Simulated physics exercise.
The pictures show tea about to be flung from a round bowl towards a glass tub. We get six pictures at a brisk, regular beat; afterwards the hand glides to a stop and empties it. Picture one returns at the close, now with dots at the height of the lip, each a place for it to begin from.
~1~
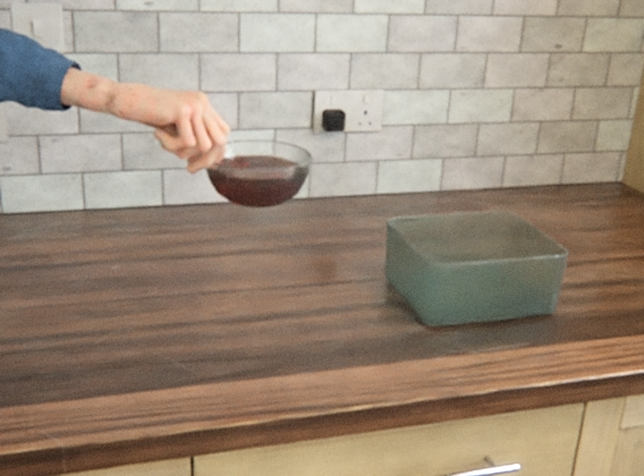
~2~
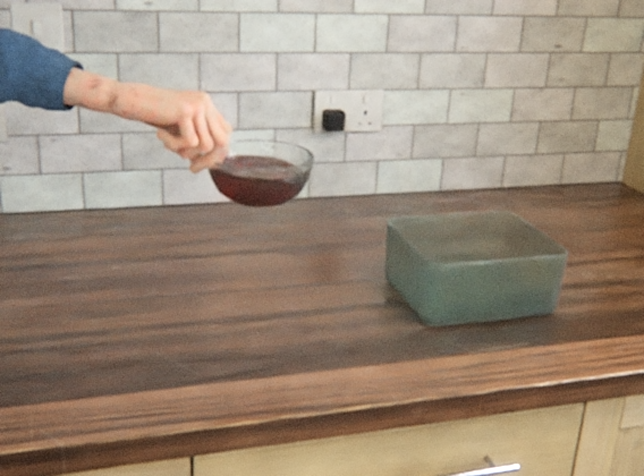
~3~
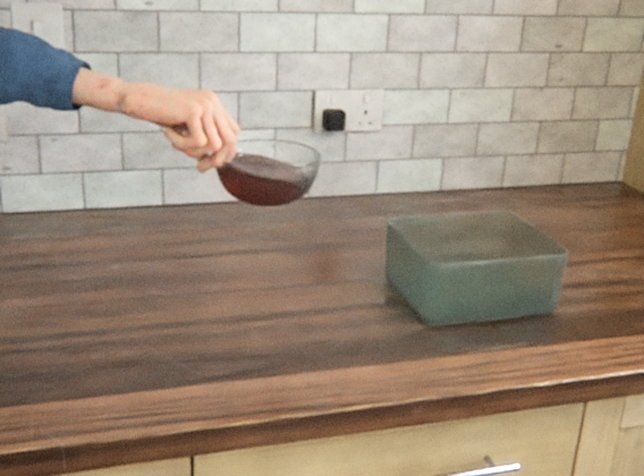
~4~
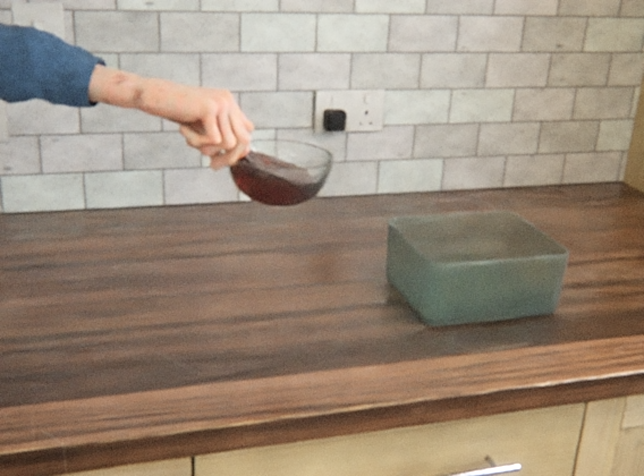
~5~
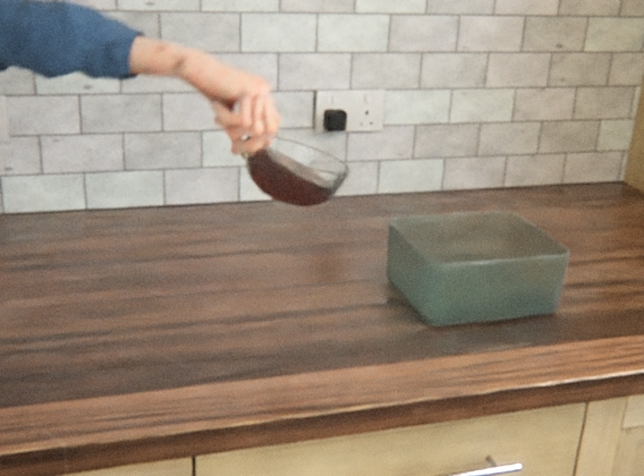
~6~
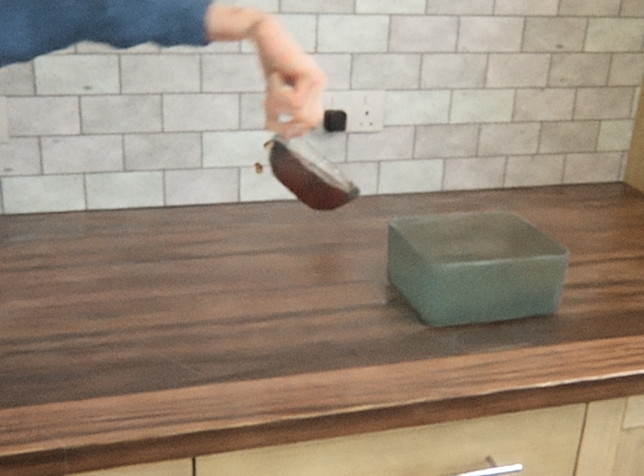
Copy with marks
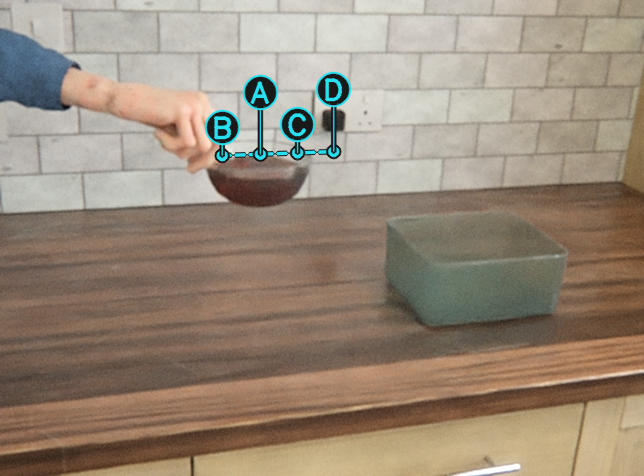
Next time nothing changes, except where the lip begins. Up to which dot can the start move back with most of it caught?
It is D.
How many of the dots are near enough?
One of the four.
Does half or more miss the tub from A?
Yes, it does.
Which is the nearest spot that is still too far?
Here it is spot C.
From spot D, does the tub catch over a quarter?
Yes.
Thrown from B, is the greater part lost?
Yes, that goes wrong.
In cyan, A at (260, 154); B at (222, 155); C at (297, 152); D at (333, 151).
Choosing A, about 0 % lands in the tub, 97 % falls short and 3 % goes beside or beyond.
Choosing B, about 0 % lands in the tub, 100 % falls short.
Choosing C, about 12 % lands in the tub, 83 % falls short and 5 % goes beside or beyond.
Choosing D, about 80 % lands in the tub, 10 % falls short and 10 % goes beside or beyond.
